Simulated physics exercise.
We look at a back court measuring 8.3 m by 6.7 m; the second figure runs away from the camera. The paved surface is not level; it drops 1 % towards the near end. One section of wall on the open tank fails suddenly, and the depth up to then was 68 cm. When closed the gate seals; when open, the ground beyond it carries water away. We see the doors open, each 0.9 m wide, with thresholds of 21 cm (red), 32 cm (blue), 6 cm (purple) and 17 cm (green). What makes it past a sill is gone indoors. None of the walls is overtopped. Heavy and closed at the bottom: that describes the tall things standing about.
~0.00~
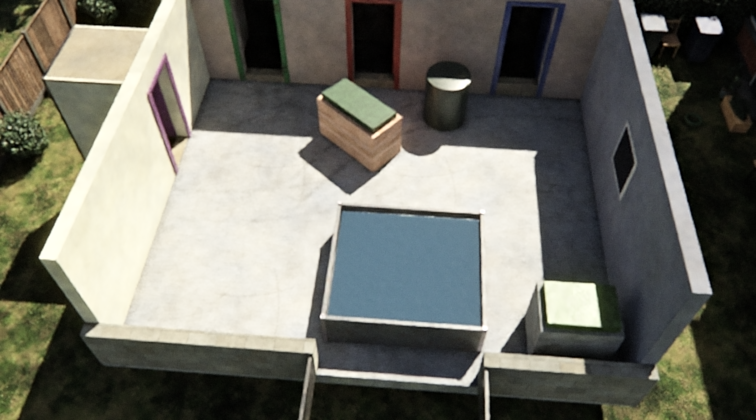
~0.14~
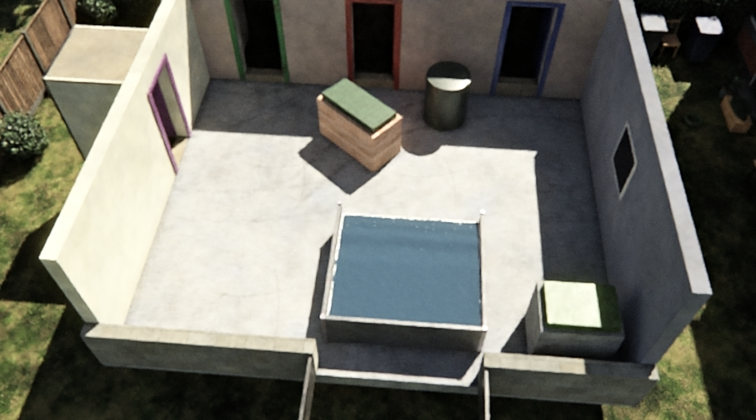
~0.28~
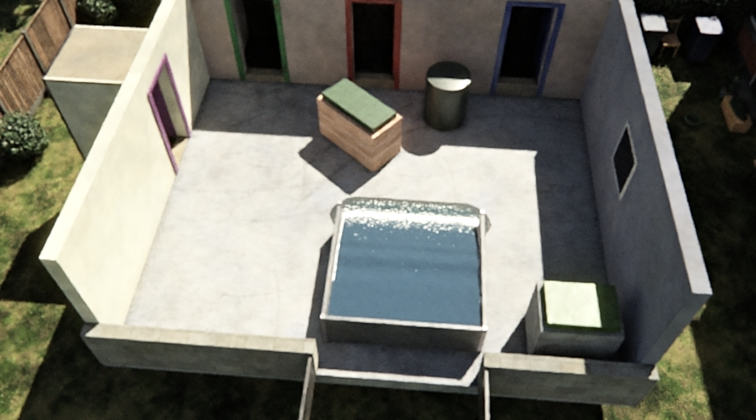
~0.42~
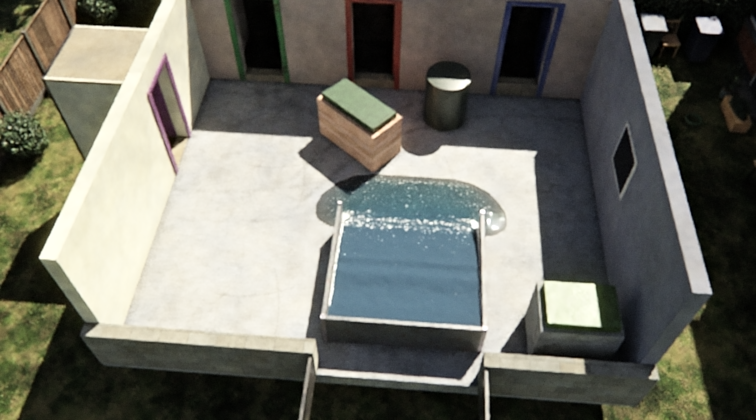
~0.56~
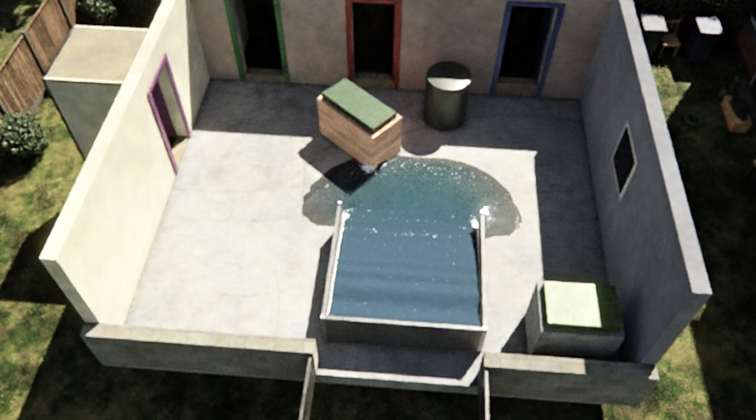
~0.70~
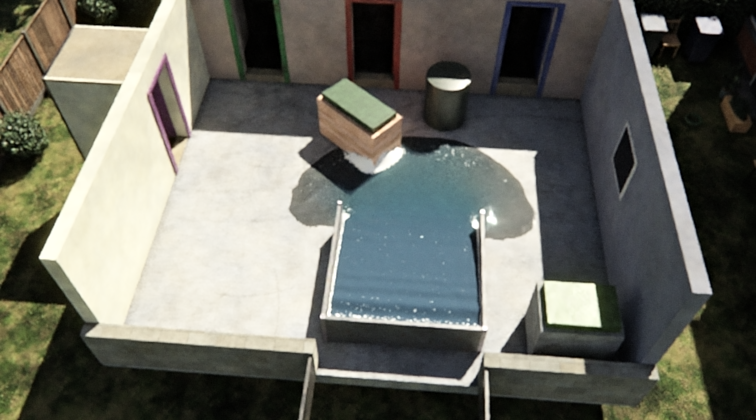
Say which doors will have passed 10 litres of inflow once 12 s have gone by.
After that time: Red door: Not passed, blue door: Not passed, purple door: Passed, green door: Not passed.
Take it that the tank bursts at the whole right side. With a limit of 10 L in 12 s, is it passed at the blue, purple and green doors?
At blue the amount is beneath the mark, at purple it is beneath the mark, and at green it is beneath the mark.
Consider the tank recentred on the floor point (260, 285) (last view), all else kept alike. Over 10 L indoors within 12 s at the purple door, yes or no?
Against the limit, the purple door gets more than that.
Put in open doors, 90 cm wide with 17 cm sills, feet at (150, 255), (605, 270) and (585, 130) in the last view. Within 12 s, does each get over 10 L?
The first one doesn't reach it, the second one doesn't reach it, and the third one exceeds it.
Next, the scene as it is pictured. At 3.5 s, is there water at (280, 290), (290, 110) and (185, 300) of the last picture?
First spot bone dry, second soaked, third bone dry.
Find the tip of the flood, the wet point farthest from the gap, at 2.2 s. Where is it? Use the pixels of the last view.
(225, 83).
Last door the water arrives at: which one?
It's the purple door.
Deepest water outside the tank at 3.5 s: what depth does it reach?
Max around 34 cm.
After 1.4 s water covers 30 % of the floor and is deepest (46 cm) near (438, 137); red door not reached, blue door not reached, purple door not reached, green door not reached.
After 2.2 s water covers 45 % of the floor and is deepest (40 cm) near (438, 137); red door 21 cm at the sill, 0 L in, blue door 22 cm at the sill, 0 L in, purple door not reached, green door 7 cm at the sill, 0 L in.
After 3.5 s water covers 55 % of the floor and is deepest (34 cm) near (579, 110); red door 15 cm at the sill, 2 L in, blue door 23 cm at the sill, 0 L in, purple door 14 cm at the sill, 11 L in, green door 8 cm at the sill, 0 L in.
After 7.0 s water covers 90 % of the floor and is deepest (22 cm) near (621, 383); red door 6 cm at the sill, 2 L in, blue door 10 cm at the sill, 0 L in, purple door 9 cm at the sill, 86 L in, green door 8 cm at the sill, 1 L in.
After 12.0 s water covers 100 % of the floor and is deepest (15 cm) near (170, 349); red door 3 cm at the sill, 2 L in, blue door 3 cm at the sill, 0 L in, purple door 5 cm at the sill, 100 L in, green door 4 cm at the sill, 1 L in.
